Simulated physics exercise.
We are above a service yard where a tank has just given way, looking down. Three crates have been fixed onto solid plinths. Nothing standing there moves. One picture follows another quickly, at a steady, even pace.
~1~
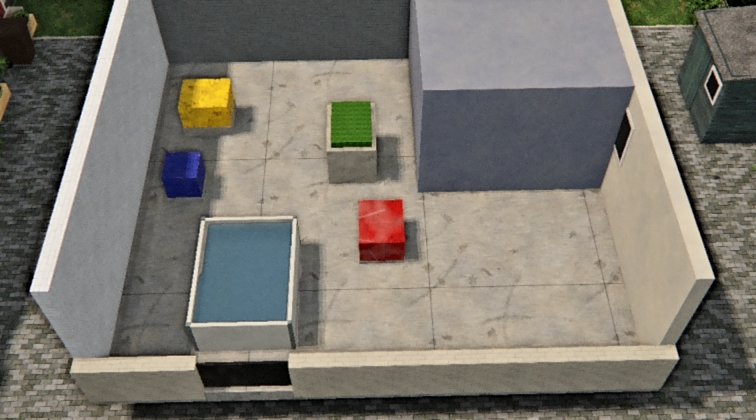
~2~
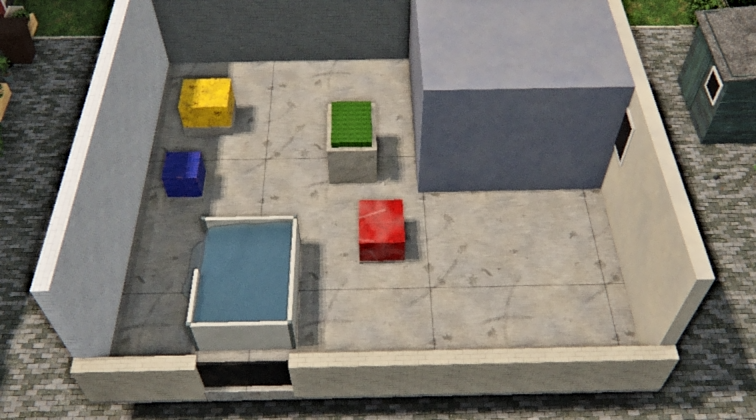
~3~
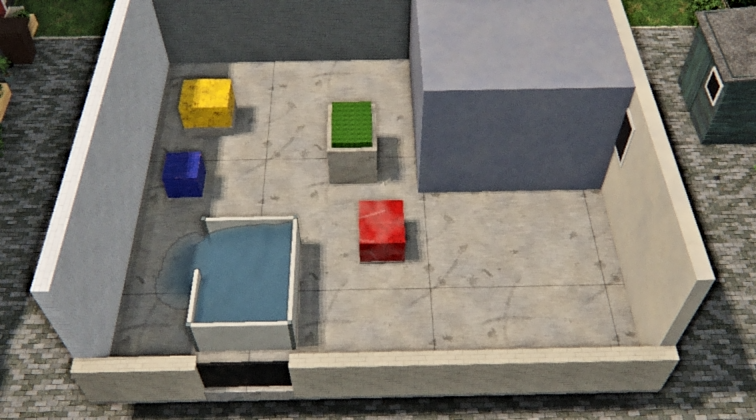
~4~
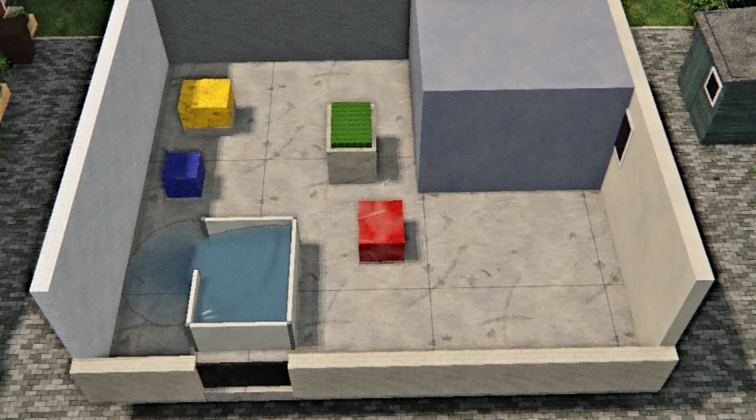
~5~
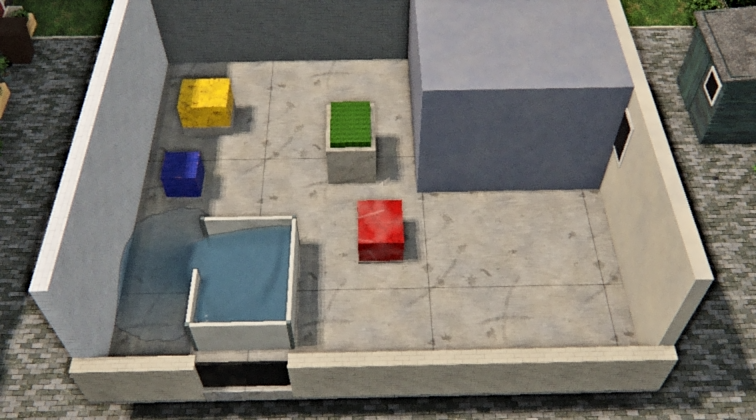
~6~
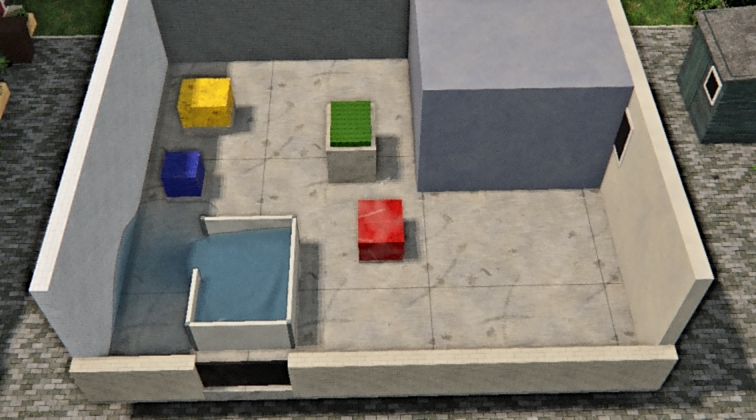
In a walled yard seen from above, a square tank of blue water stands full and still near yellow, blue, red and green-topped blocks. Its left side opens, and water pours out through the gap, fanning leftward across the concrete. The sheet reaches the left wall and spreads along it while the blocks stay put.
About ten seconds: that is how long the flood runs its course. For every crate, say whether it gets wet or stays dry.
Red crate: Wet; blue crate: Wet; yellow crate: Dry.
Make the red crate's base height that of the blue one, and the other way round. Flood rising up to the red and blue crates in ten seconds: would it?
I'd say the red crate is unharmed and the blue crate gets swamped.
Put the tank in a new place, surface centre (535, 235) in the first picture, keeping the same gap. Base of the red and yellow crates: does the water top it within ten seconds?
Red crate: Flooded; yellow crate: Untouched.
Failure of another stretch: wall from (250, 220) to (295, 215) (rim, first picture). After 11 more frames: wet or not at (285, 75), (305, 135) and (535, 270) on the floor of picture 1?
The first point is swamped, the second swamped, the third unwetted.
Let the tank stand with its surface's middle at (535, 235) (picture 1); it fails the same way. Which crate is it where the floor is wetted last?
Answer: The one in yellow.
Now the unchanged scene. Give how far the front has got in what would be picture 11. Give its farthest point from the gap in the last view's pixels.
Approximate pixel: (154, 137).
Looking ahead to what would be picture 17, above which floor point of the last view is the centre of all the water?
My guess is about (203, 271).
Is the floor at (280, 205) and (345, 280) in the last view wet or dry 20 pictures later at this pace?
In order: Submerged and waterless.
A moment on, water covers 10 % of the floor; the red crate not reached, the blue crate water round its plinth, the yellow crate not reached.
Next, water covers 20 % of the floor; the red crate not reached, the blue crate water round its plinth, the yellow crate water round its plinth.
Then, water covers 40 % of the floor; the red crate not reached, the blue crate water round its plinth, the yellow crate water round its plinth.
Later, water covers 85 % of the floor; the red crate water round its plinth, the blue crate water round its plinth, the yellow crate water round its plinth.
In the end, water covers 95 % of the floor; the red crate was topped, the blue crate was topped, the yellow crate stayed above the water.
